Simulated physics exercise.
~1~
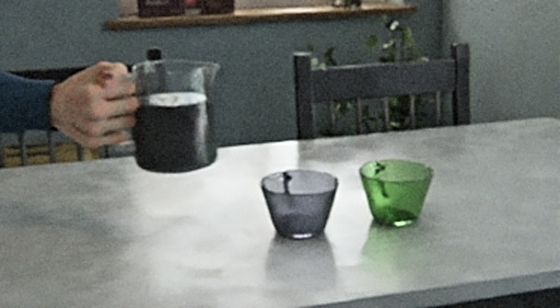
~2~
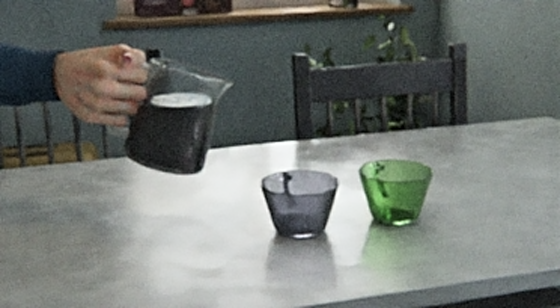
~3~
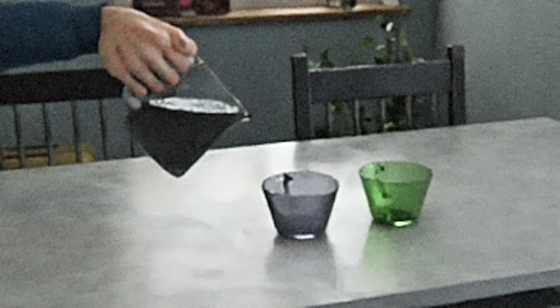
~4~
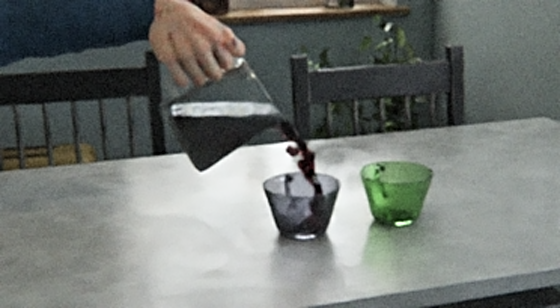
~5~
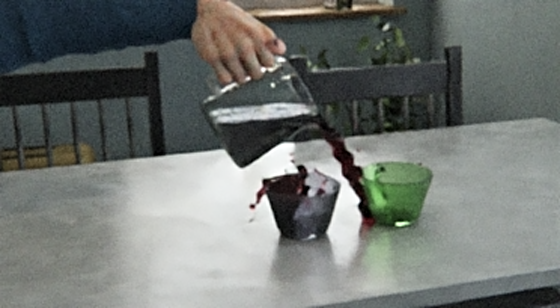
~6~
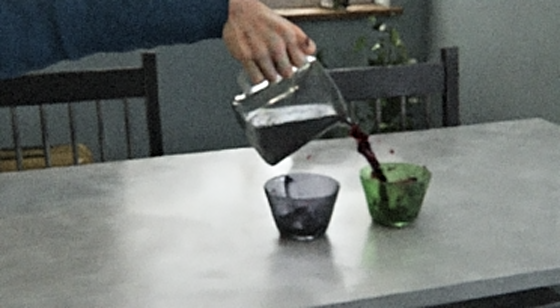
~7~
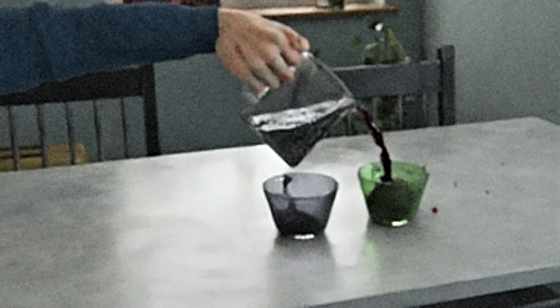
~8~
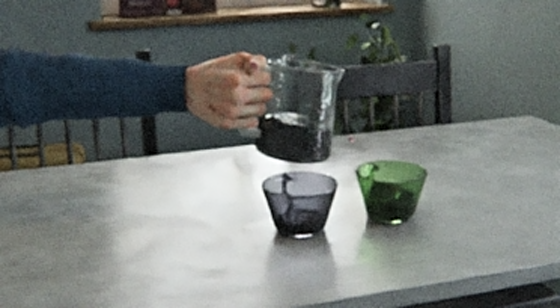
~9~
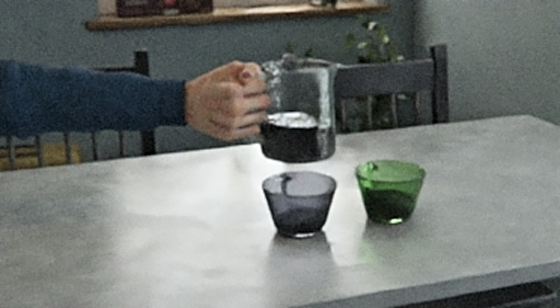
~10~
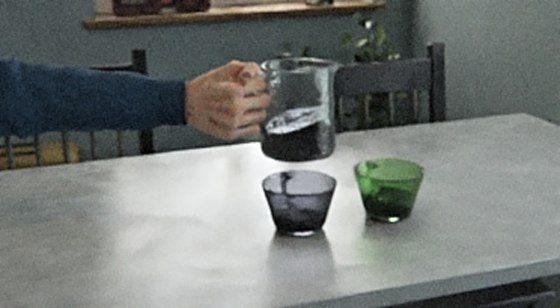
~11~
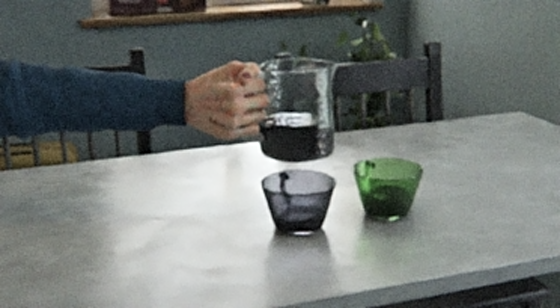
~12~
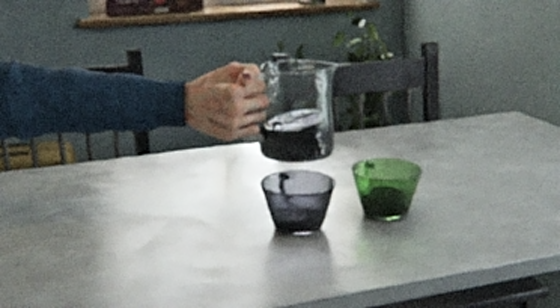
A hand tilted a glass jug of dark red wine and swept it rightwards, pouring over the grey teacup, splashing between the two, then filling some of the green one, before levelling the jug and holding it, still partly full, above the table.
